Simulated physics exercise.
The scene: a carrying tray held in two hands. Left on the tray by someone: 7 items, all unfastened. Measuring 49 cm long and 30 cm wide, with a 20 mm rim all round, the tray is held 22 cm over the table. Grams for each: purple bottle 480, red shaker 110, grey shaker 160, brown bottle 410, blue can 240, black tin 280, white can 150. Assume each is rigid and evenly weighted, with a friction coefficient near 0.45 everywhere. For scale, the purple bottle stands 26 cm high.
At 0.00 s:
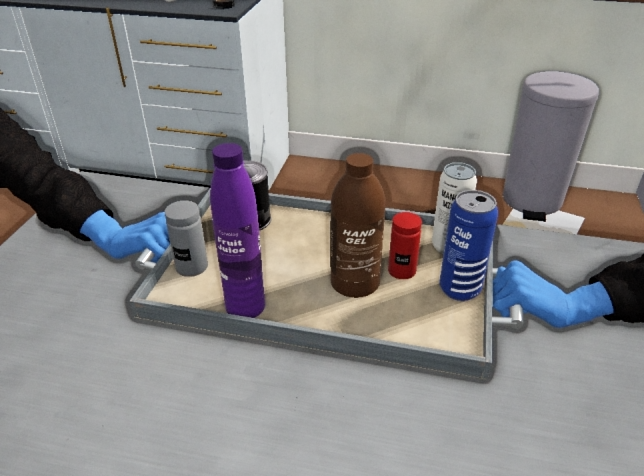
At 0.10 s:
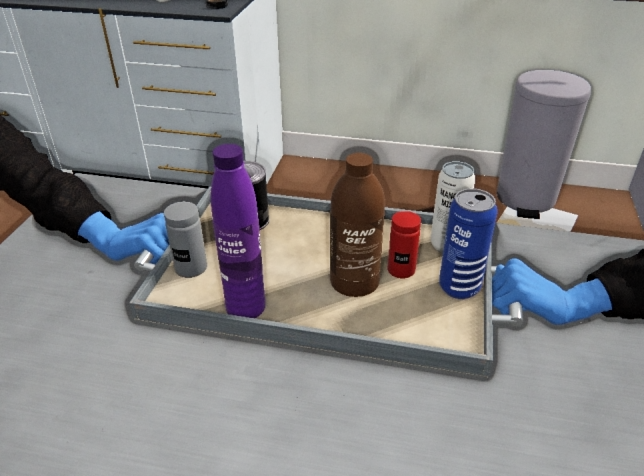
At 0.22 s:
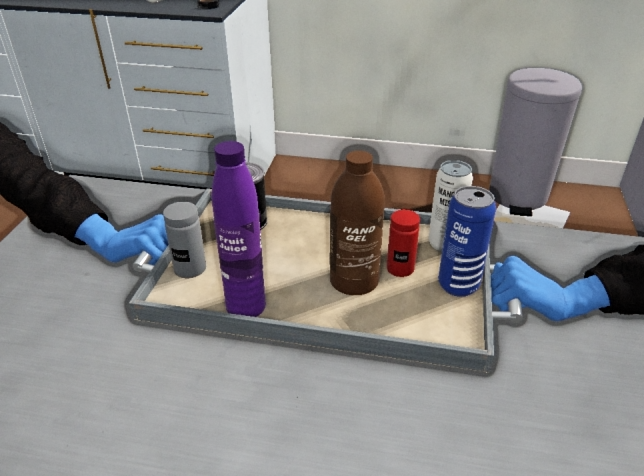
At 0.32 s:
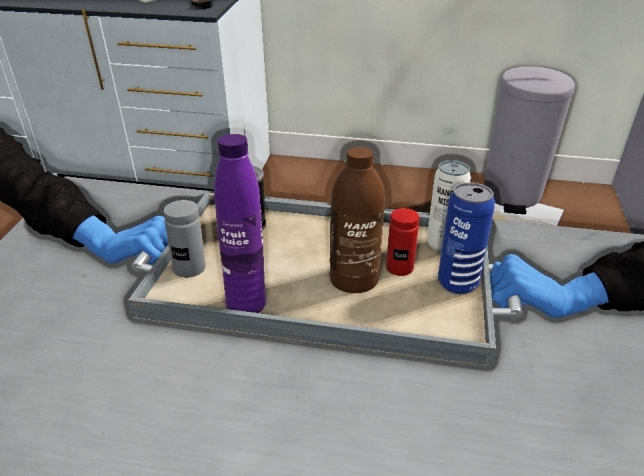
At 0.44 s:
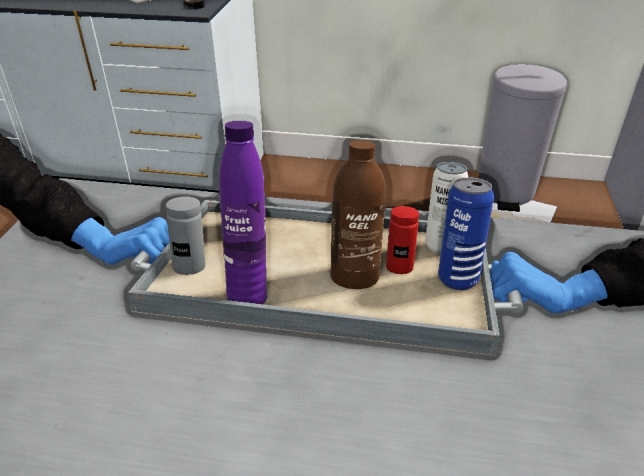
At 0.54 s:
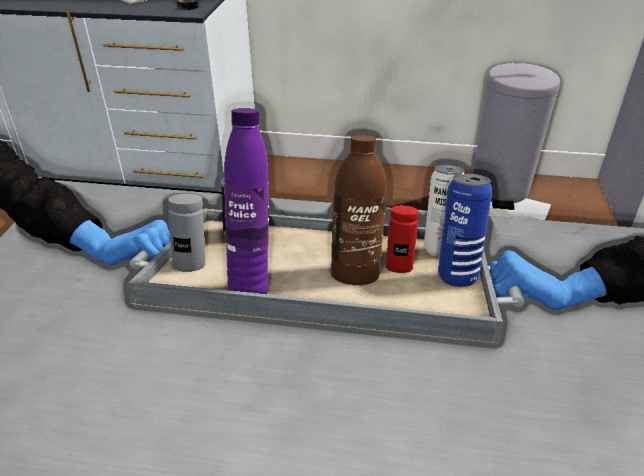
A tray held by two blue-gloved hands, carrying a purple bottle, a brown bottle, shakers and cans, stays level at first above a grey table. The hands then tilt it gradually, its far edge going down, while the items keep their places on it and the background shifts slightly left.
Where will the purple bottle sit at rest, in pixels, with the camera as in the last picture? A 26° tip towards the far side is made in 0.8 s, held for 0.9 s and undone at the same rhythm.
It will sit at about (282, 213).
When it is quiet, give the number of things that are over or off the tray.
6.
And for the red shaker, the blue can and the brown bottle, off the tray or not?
Final state - the red shaker stays within bounds; the blue can ends out of bounds; the brown bottle ends out of bounds.
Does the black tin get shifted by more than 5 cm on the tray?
Black tin: Unmoved.
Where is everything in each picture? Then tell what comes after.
Tray level; purple bottle (237, 236); red shaker (405, 246), in the first frame.
Tray level; brown bottle (357, 225); blue can (467, 247), in the second frame.
Tilt 1°, far edge down; white can (450, 208), in the third frame.
Tilt 4°, far edge down; red shaker (402, 242); grey shaker (185, 239), in the fourth frame.
Tilt 9°, far edge down; brown bottle (358, 214); blue can (465, 235), in the fifth frame.
Tilt 15°, far edge down; purple bottle (247, 207), in the sixth frame.
After 1.04 s, tilt 26°, far edge down; white can now off the tray; purple bottle on its side near (284, 229); blue can 53° off its base.
After 1.44 s, tilt 26°, far edge down; brown bottle and blue can now off the tray; purple bottle on its side near (284, 229); grey shaker on its side.
In the end (3.1 s), off the tray, brown bottle, blue can and white can; toppled on the tray, purple bottle, red shaker and grey shaker; the last one under 5 cm from the start. In the last view, purple bottle near (282, 214).
